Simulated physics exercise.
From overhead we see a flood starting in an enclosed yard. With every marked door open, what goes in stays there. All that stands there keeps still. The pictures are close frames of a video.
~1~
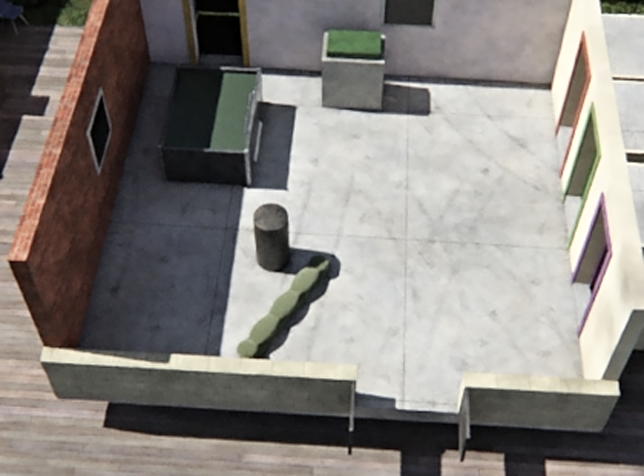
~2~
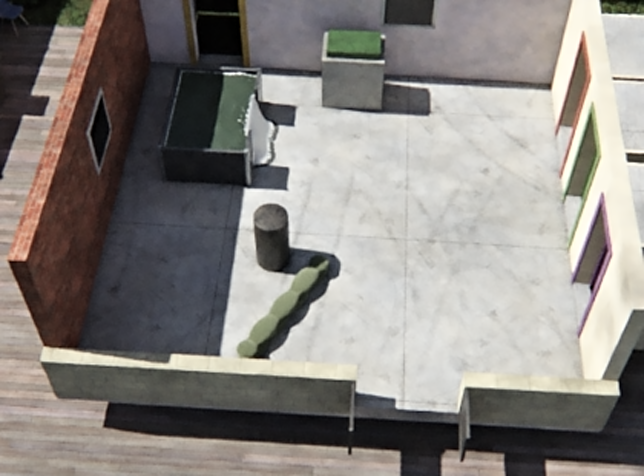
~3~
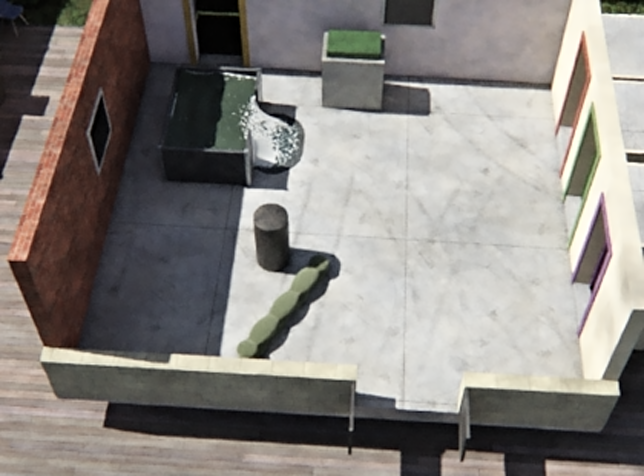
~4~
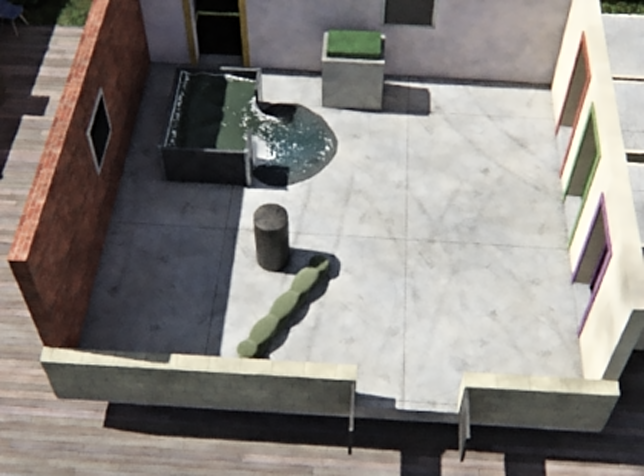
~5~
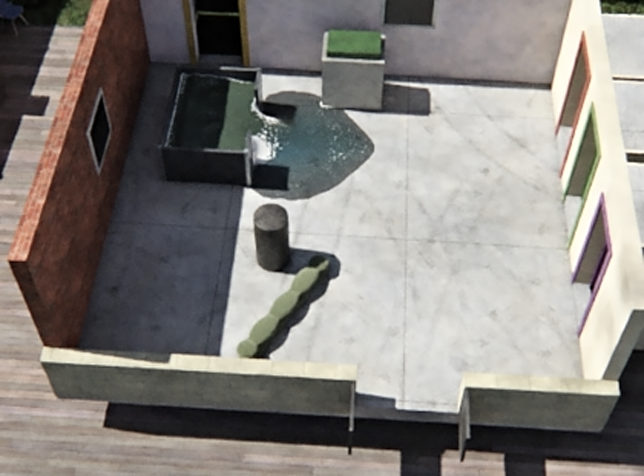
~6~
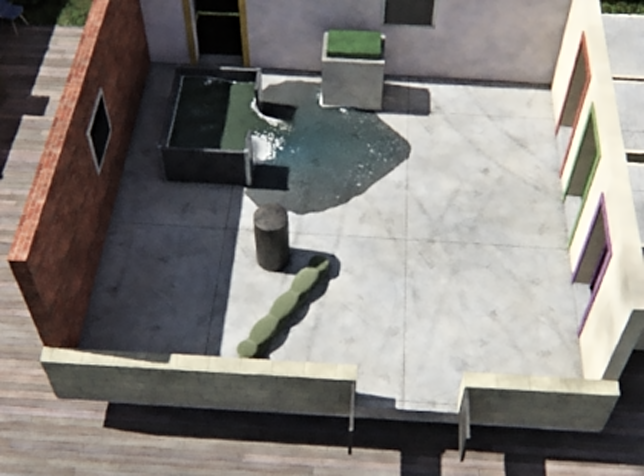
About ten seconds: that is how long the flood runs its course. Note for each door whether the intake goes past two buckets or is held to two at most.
In the end purple door: Exceeds two buckets, green door: Within two buckets, red door: Within two buckets, yellow door: Within two buckets.
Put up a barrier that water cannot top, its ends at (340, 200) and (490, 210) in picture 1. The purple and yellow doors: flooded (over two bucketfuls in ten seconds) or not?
I'd say the purple one falls short of it and the yellow one falls short of it.
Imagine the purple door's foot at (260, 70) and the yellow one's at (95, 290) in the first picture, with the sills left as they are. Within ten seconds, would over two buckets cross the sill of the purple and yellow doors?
Well, the purple door falls below the limit, but the yellow door falls below the limit.
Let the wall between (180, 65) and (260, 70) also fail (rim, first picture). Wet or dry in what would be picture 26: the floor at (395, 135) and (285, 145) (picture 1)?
The first spot is spared and the second is soaked.
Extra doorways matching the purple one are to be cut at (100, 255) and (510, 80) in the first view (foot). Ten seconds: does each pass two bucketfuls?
Well, the earlier one is below the limit, while the later one is above the limit.
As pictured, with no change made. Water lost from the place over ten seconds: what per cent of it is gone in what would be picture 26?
I get 10 percent.
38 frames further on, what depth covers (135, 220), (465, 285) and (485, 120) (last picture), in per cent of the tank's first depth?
0, 4, 12 %.
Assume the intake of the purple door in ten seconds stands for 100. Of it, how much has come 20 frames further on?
About 25 %.
A moment on, water covers 30 % of the floor; the purple door not reached, the green door not reached, the red door not reached, the yellow door not reached.
Next, water covers 45 % of the floor; the purple door not reached, the green door wet at the sill, nothing in, the red door wet at the sill, nothing in, the yellow door not reached.
Then, water covers 55 % of the floor; the purple door under two buckets in, the green door wet at the sill, nothing in, the red door wet at the sill, nothing in, the yellow door wet at the sill, nothing in.
Later, water covers 60 % of the floor; the purple door over two buckets in, the green door wet at the sill, nothing in, the red door wet at the sill, nothing in, the yellow door wet at the sill, nothing in.
In the end, water covers 65 % of the floor; the purple door over two buckets in, the green door wet at the sill, nothing in, the red door wet at the sill, nothing in, the yellow door wet at the sill, nothing in.
